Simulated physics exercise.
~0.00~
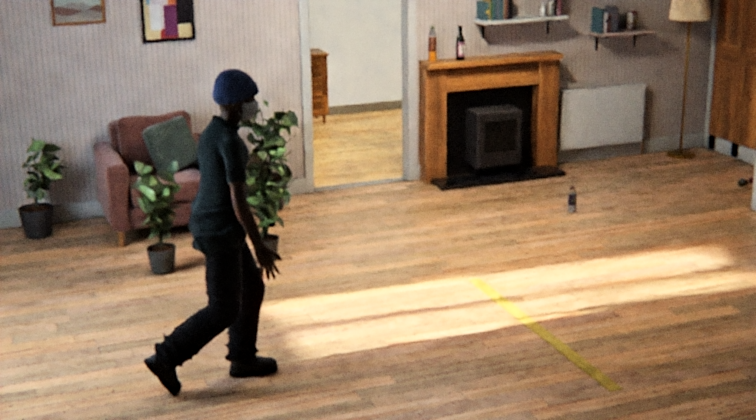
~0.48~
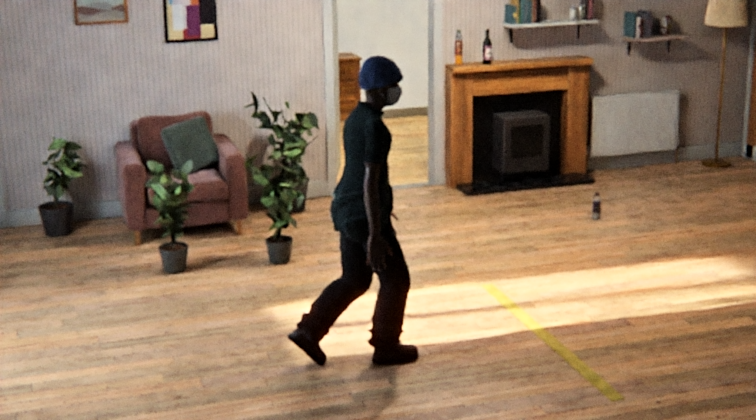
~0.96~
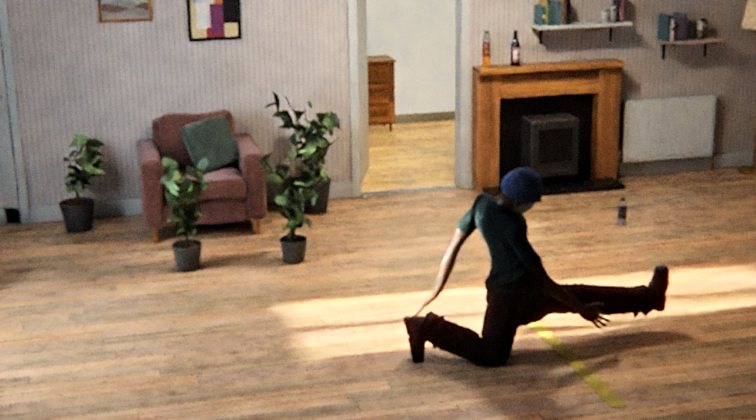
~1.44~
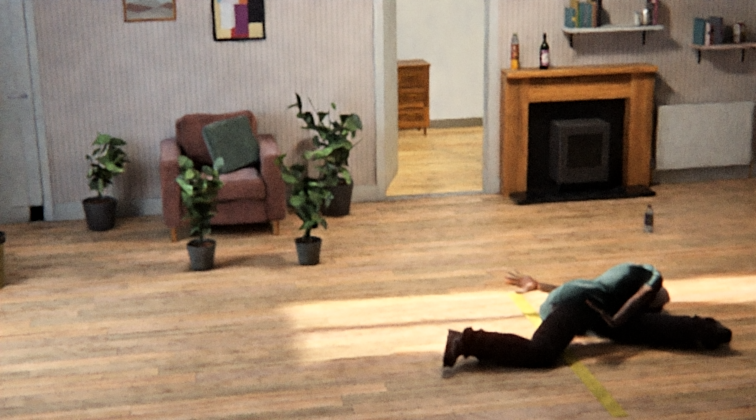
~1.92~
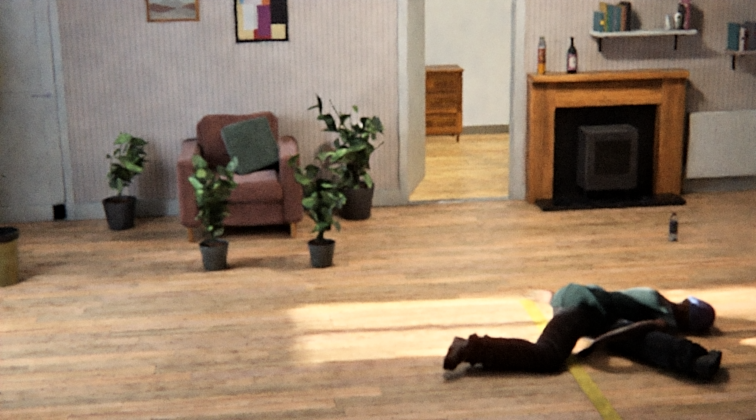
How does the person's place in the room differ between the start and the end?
At the start the person is upright on the left side, near the armchair and plants and well short of the yellow strip. At the end the person is lying on the floor at the lower right, across the strip and in front of the fireplace.
A person in a blue cap, dark green top and dark trousers walks to the right across a sunlit wooden floor, toward a yellow strip. The living room is seen from slightly above, with a pink armchair and potted plants at the left, a doorway behind, and a wooden fireplace at the right, while the view drifts slightly sideways. Just before the strip, the walker drops onto one knee, the other leg stretched out ahead. The upper body then folds forward to the floor. The person ends up lying across the strip, head to the right.
